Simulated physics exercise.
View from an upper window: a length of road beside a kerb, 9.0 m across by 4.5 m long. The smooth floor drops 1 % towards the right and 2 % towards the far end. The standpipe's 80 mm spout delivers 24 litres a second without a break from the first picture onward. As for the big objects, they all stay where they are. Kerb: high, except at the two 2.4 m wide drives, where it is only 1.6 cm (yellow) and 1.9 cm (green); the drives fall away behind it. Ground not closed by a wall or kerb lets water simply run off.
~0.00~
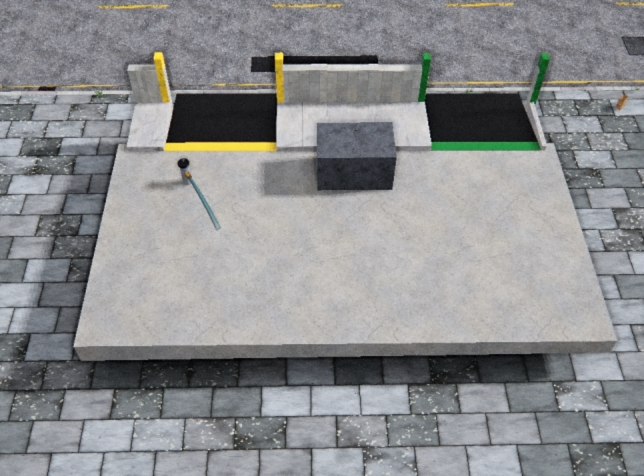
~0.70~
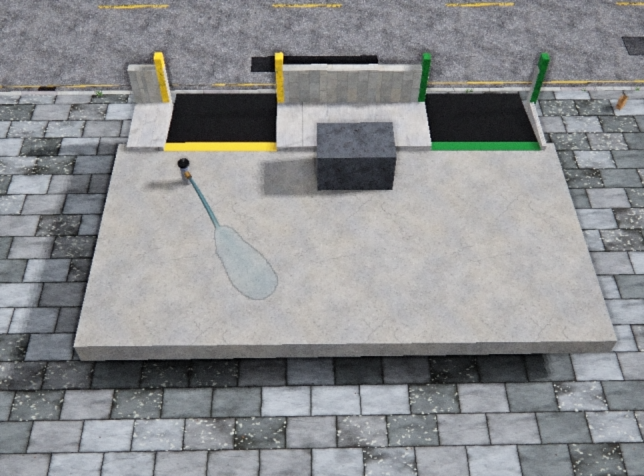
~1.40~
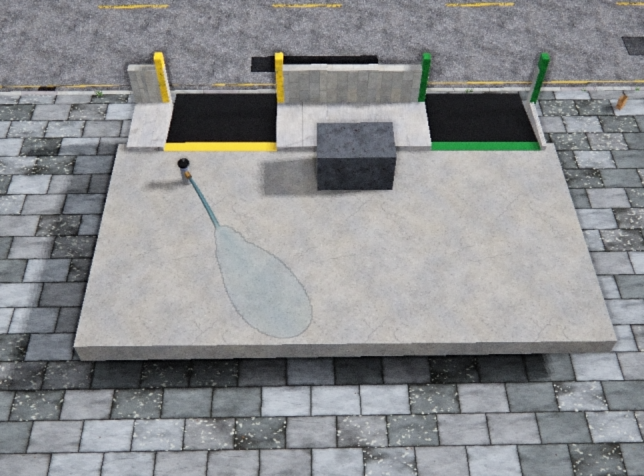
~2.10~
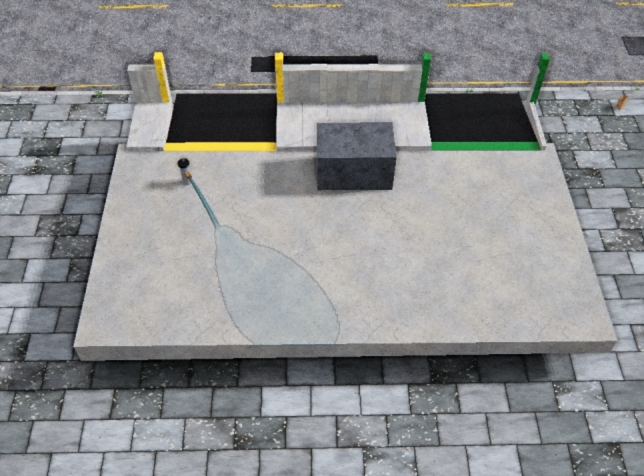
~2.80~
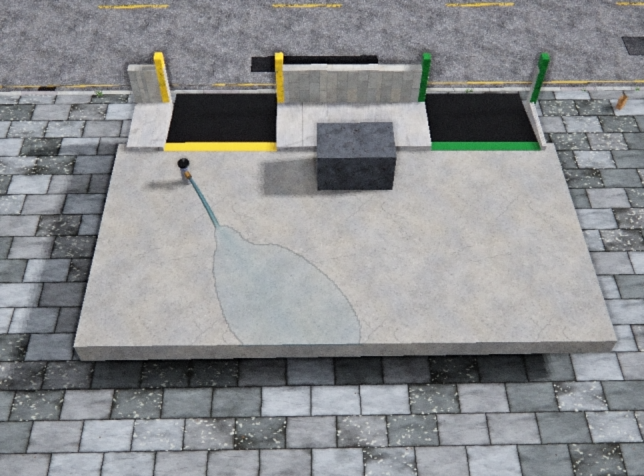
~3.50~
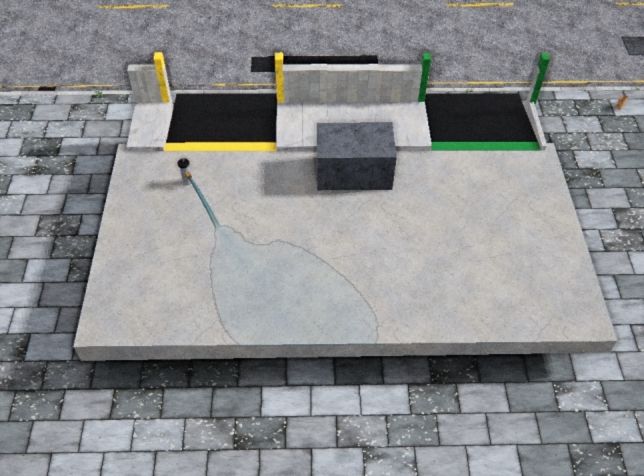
On a pale slab beside a road, water jets from a small dark-topped spout near the yellow-edged opening, forming a narrow sheet that spreads toward the near edge and then widens steadily to the right, left of the dark block.
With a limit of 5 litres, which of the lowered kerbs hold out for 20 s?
One by one: Yellow drive: Short of the mark, green drive: Short of the mark.
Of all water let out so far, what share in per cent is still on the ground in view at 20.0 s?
Share: Close to 34 %.
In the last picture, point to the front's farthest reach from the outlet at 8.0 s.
(427, 305).
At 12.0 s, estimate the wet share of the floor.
The flood covers close to 25 per cent of the floor.
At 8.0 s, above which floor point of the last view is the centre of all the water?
Around (304, 283).
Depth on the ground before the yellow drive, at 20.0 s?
0.0 cm.
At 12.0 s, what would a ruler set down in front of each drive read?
In centimetres, yellow: 0.0; green: 0.0.
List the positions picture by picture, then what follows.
In the first picture, the jet has just started at (194, 184); the ground is still dry.
The second picture shows the jet leaves at (194, 184); the sheet reaches (265, 296), 3.2 m away, and wets 1.1 m2.
The third picture shows the jet leaves at (194, 184); the sheet reaches (301, 332), 4.2 m away, and wets 2.4 m2.
The fourth picture shows from the spout at (194, 184) the water has spread over 3.5 m2; its tip is at (332, 344), and it is 1.2 cm deep on average.
The fifth picture shows the jet leaves at (194, 184); the sheet reaches (356, 343), 5.0 m away, and wets 4.2 m2.
The sixth picture shows from the spout at (194, 184) the water has spread over 4.9 m2; its tip is at (373, 343), and it is 1.1 cm deep on average.
After 5.0 s water covers 15 % of the floor and is deepest (3 cm) near (223, 237); yellow drive not reached, green drive not reached.
After 8.0 s water covers 20 % of the floor and is deepest (3 cm) near (223, 237); yellow drive not reached, green drive not reached.
After 12.0 s water covers 25 % of the floor and is deepest (3 cm) near (223, 237); yellow drive not reached, green drive not reached.
After 16.0 s water covers 30 % of the floor and is deepest (3 cm) near (223, 237); yellow drive not reached, green drive not reached.
After 20.0 s water covers 35 % of the floor and is deepest (3 cm) near (223, 237); yellow drive not reached, green drive 1.7 cm at the lowered kerb, 0 L in.
